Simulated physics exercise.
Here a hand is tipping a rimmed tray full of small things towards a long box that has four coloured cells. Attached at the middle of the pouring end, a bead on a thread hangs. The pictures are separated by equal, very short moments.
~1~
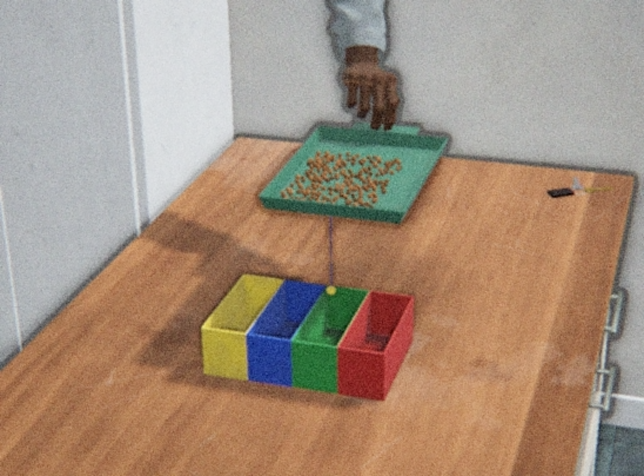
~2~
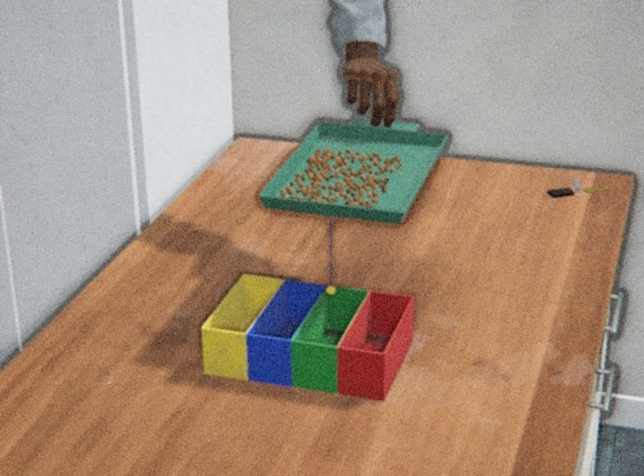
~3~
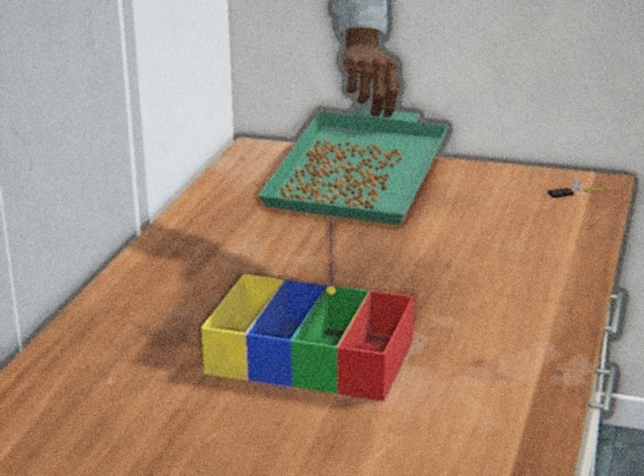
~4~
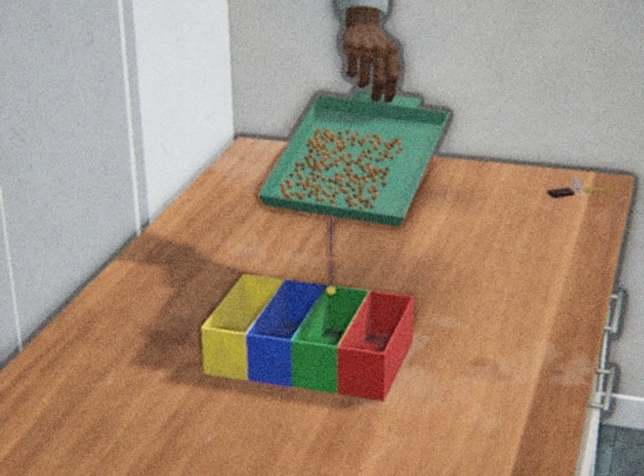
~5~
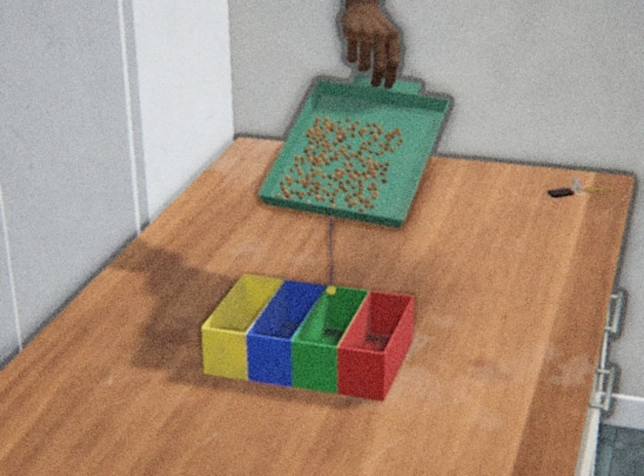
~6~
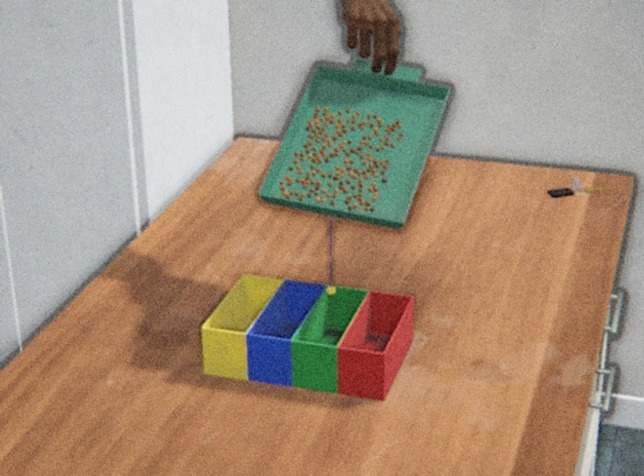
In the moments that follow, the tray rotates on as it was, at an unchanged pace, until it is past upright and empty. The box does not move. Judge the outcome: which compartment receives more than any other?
The red compartment receives the most.
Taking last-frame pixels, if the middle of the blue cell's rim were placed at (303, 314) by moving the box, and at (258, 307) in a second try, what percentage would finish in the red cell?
Trial 1 around 50 percent, trial 2 around 40 percent.
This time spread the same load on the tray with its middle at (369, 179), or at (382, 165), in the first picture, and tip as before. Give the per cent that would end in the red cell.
In order, about 70 and 70 in a hundred.
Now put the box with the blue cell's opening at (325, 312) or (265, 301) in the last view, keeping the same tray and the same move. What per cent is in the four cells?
Around 100 per cent for the first position, around 40 per cent for the second.
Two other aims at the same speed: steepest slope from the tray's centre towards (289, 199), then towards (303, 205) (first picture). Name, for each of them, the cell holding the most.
The first try: The yellow one. The second: The yellow one.
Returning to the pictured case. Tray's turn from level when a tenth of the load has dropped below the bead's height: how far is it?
A tilt of roughly 70°.
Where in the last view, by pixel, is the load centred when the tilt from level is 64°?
The load is centred around (357, 217).
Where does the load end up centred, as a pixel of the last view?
The centre comes to rest near (365, 367).
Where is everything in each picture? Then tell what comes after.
Corners of the pouring end near (265, 195) and (400, 210), level; middle of the load near (346, 181), cereal balls; bead on its thread near (331, 290); yellow cell near (225, 349); blue cell near (269, 356); green cell near (315, 363); red cell near (361, 369), in the first picture.
Corners of the pouring end near (265, 194) and (400, 210), level; middle of the load near (346, 180), in the second picture.
Corners of the pouring end near (265, 194) and (400, 212), tipped barely, lowest at the right corner; middle of the load near (346, 175), in the third picture.
Corners of the pouring end near (264, 193) and (400, 214), tipped a little, lowest at the right corner; middle of the load near (346, 169), in the fourth picture.
Corners of the pouring end near (264, 192) and (400, 216), tipped clearly, lowest at the right corner; middle of the load near (346, 164), in the fifth picture.
Corners of the pouring end near (264, 192) and (400, 219), tipped clearly, lowest at the right corner; middle of the load near (346, 161), the bulk on the move; yellow cell near (225, 349); blue cell near (269, 356); green cell near (315, 363); red cell near (361, 369), in the sixth picture.
Shortly afterwards, tray tipped steeply; the bulk on the tray; only a few in the red cell; a little falling or outside the box.
Next, tray tipped past a quarter turn; near a quarter on the tray; near a quarter in the red cell; a little in the green cell; only a few in the blue cell; near a third falling or outside the box.
Some moments later, tray tipped past a quarter turn; near half in the red cell; near a quarter in the green cell; only a few in the blue cell; a little falling or outside the box.
In the end, tray tipped past a quarter turn; near half in the red cell; near a quarter in the green cell; only a few in the blue cell; none at all in the yellow cell; a little outside the box.
